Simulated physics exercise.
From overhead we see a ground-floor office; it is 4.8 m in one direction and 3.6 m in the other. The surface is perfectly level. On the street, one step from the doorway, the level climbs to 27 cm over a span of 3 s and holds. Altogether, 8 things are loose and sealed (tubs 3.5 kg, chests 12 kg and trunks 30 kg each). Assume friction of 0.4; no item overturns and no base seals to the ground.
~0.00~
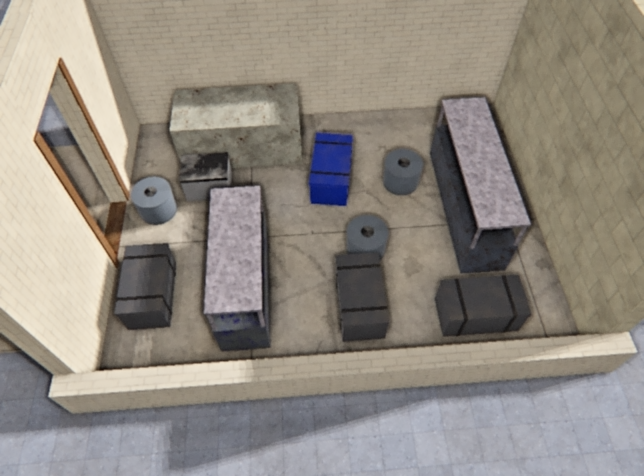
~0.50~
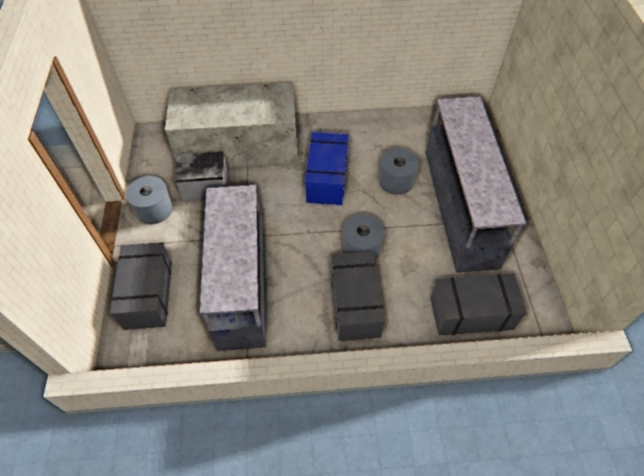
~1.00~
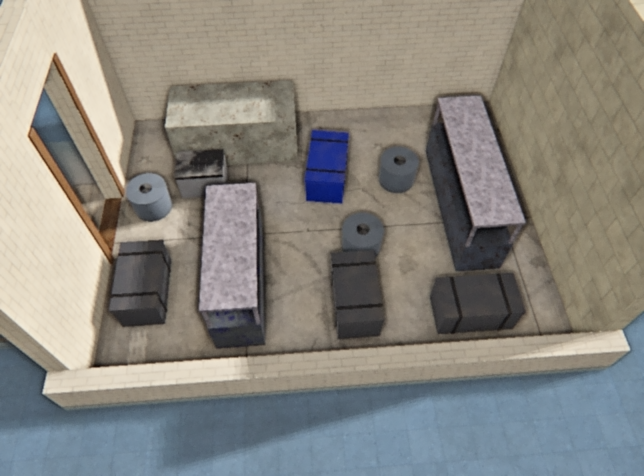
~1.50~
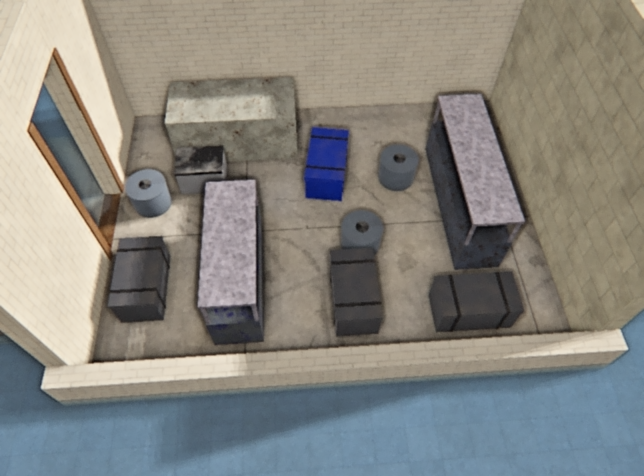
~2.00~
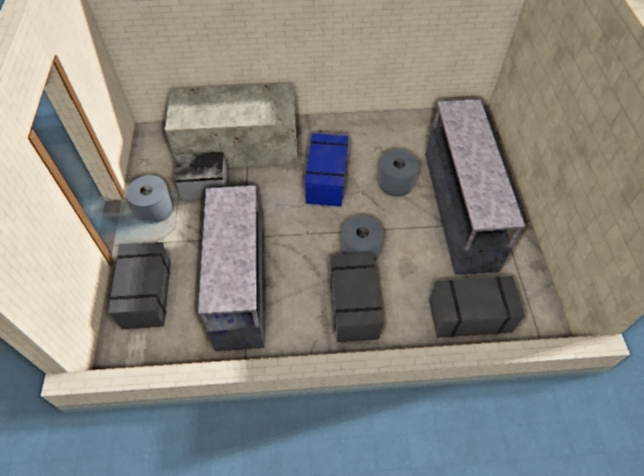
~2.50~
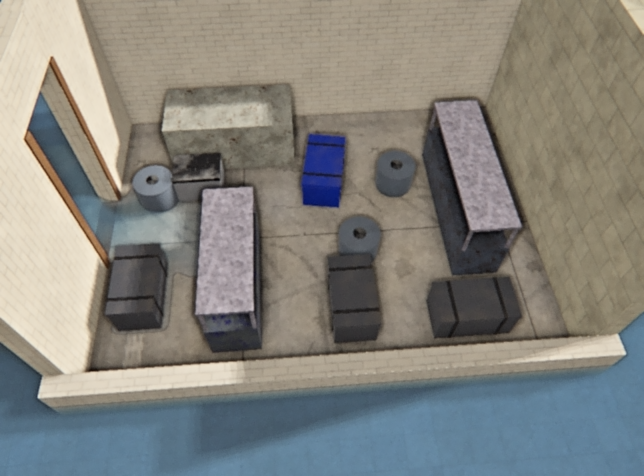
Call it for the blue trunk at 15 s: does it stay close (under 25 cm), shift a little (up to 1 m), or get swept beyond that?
It shifts a little.
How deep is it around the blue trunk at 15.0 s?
Roughly 18 cm at that moment.
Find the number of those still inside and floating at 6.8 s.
At that moment it comes to 3.
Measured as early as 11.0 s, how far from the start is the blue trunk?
I'd put it at around 80 cm.
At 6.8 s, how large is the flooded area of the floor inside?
Somewhere around 13 m2, roughly.
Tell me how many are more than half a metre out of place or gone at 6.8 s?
Count: 4.
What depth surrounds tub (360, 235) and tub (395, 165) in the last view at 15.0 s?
Around 15 cm and 19 cm.
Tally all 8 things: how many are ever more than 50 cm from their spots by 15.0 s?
I count 7.
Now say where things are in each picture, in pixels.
In the first frame, the blue trunk at (332, 158), on the bottom; water covers 0.0 m2; 0 of 8 have shifted.
In the second frame, the blue trunk at (327, 157) rests on the ground; 0.0 m2 under water; 0 of 8 have shifted.
In the third frame, the blue trunk at (327, 156), on the bottom; 0.0 m2 under water; 0 of 8 have shifted.
In the fourth frame, the blue trunk at (327, 153), on the bottom; water covers 0.0 m2; 0 of 8 have shifted.
In the fifth frame, the blue trunk at (327, 159) rests on the ground; 0.3 m2 under water; 0 of 8 have shifted.
In the sixth frame, the blue trunk at (324, 160), on the bottom; 1.3 m2 under water; 1 of 8 have shifted.
After 3.5 s the blue trunk is near (324, 160), 0.0 m from its start, aground; 0 afloat.
After 6.8 s the blue trunk is near (378, 154), 0.6 m from its start, aground; 3 afloat.
After 11.0 s the blue trunk is near (380, 143), 0.7 m from its start, afloat; 8 afloat.
After 15.0 s the blue trunk is near (358, 116), 0.8 m from its start, afloat; 8 afloat.
